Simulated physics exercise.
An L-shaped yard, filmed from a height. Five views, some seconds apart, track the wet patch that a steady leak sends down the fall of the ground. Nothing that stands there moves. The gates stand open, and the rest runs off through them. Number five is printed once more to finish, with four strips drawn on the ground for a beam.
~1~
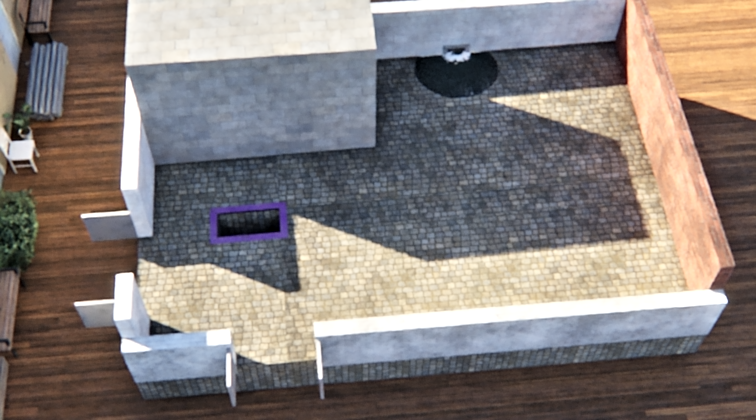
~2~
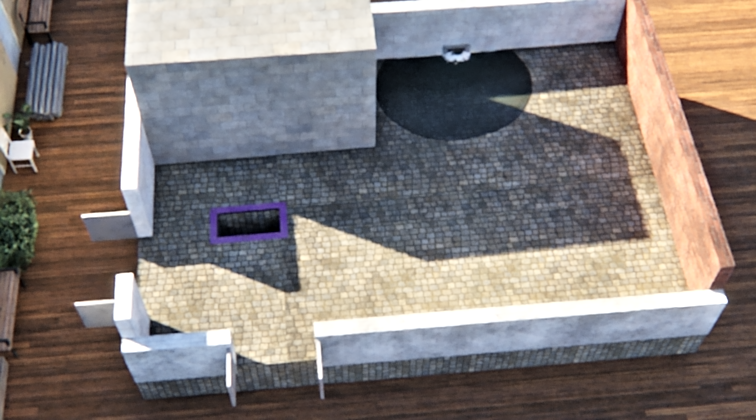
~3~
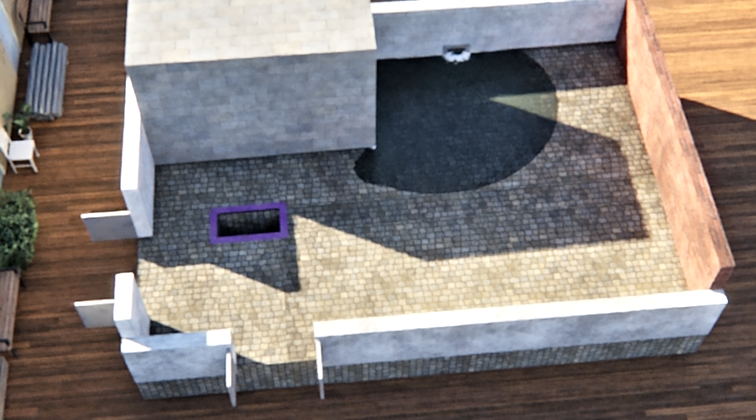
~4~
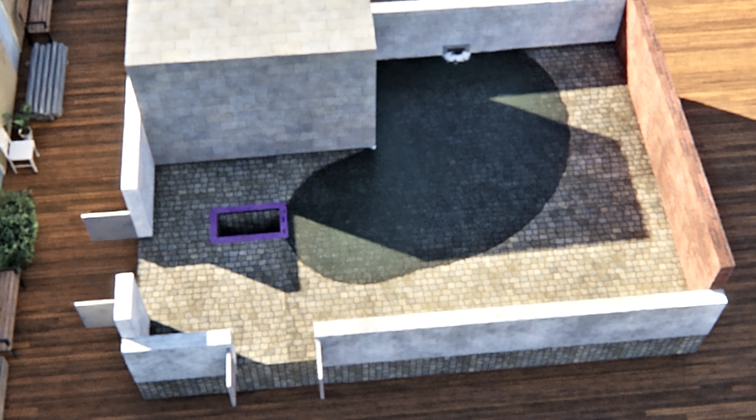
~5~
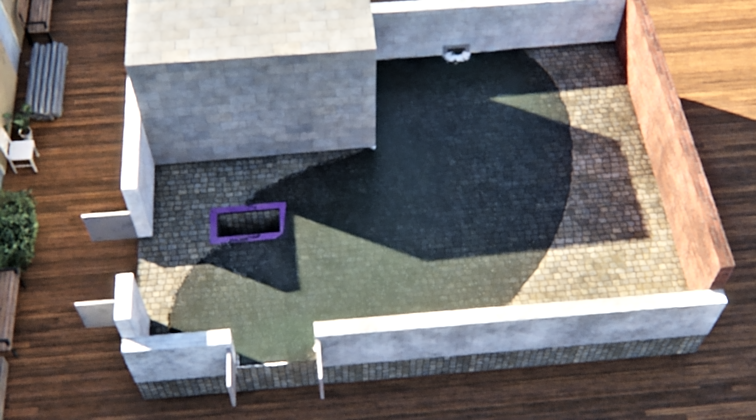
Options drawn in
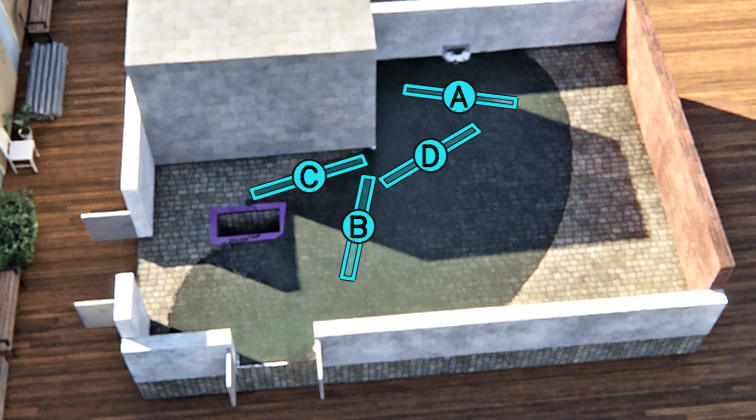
In a walled yard, dark water spreads from the back wall to the purple-edged pit.
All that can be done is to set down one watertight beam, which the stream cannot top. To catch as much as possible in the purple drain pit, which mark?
Choose D.
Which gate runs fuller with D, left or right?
The left gate.
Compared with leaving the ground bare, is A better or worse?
It is worse.
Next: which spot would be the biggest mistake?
A it is.
On the marked copy, A from (405, 89) to (515, 103); B from (347, 278) to (368, 177); C from (253, 194) to (364, 160); D from (383, 182) to (475, 128).
For spot A, about 2 % of the stream goes into the purple drain pit, about 98 % out by the gates.
For spot B, about 6 % of the stream goes into the purple drain pit, about 94 % out by the gates.
For spot C, about 6 % of the stream goes into the purple drain pit, about 94 % out by the gates.
For spot D, about 27 % of the stream goes into the purple drain pit, about 73 % out by the gates.
